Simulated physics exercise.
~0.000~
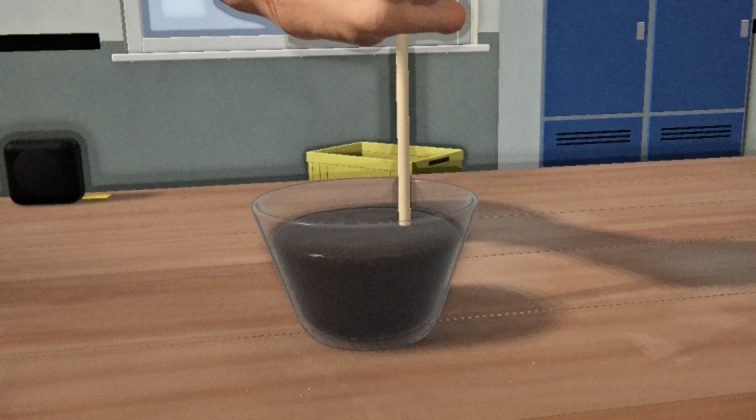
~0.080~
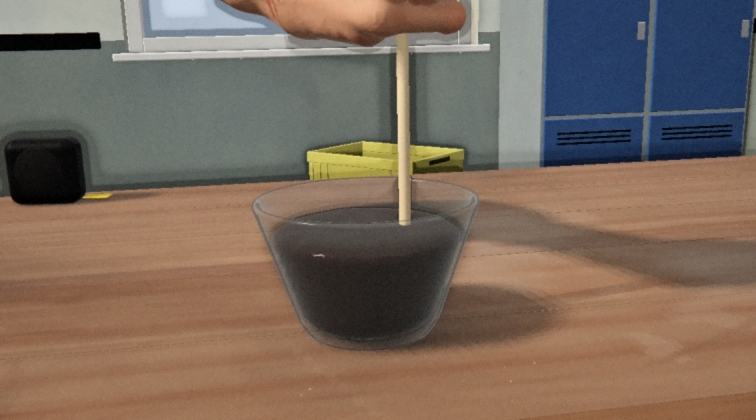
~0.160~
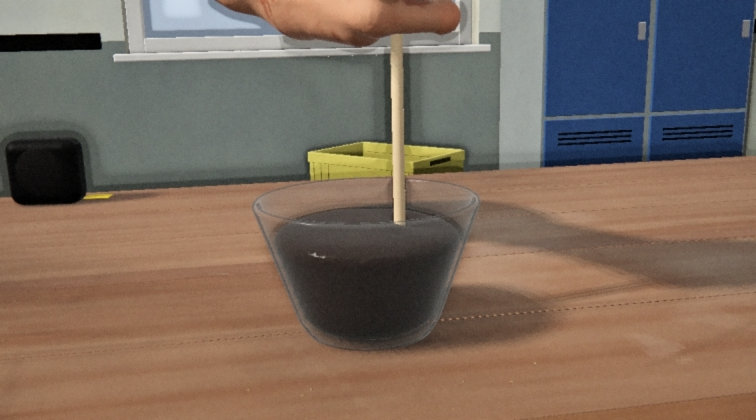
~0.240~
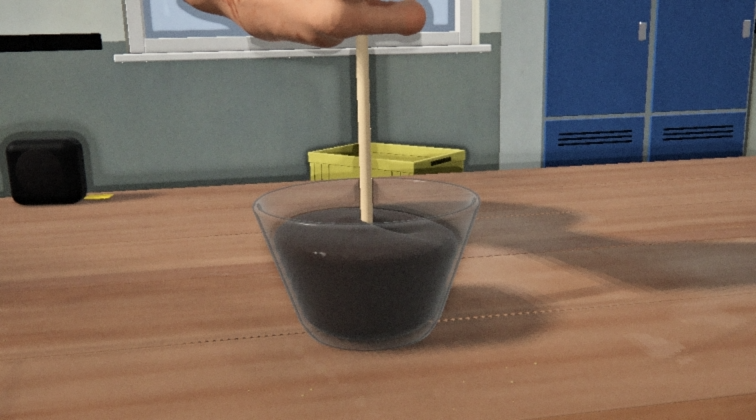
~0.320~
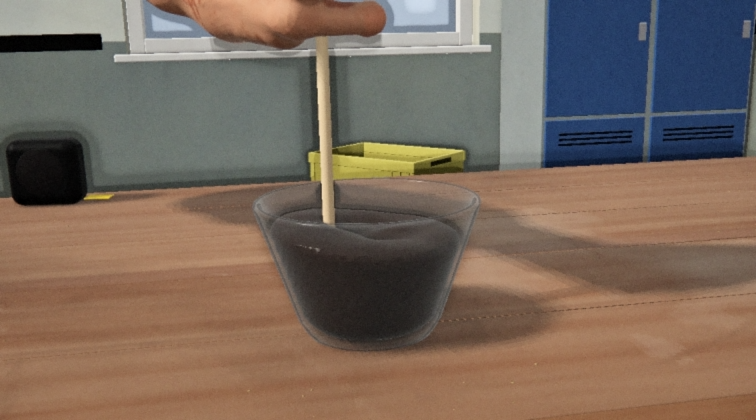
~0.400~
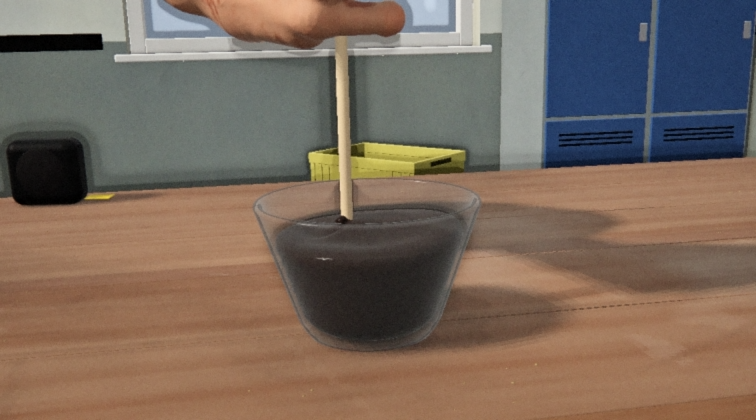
A hand moves a thin stick left through dark liquid, then slightly back right.
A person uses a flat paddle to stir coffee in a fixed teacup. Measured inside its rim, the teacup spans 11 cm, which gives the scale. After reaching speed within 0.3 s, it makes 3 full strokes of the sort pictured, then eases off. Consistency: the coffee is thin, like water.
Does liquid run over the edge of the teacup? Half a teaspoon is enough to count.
Yes, the stirring sends liquid out.
By 0.67 s 0 ml is over the rim.
By 0.93 s 1 ml is over the rim.
By 1.20 s 2 ml is over the rim.
By 1.46 s 8 ml is over the rim.
At rest 8 ml is over the rim.
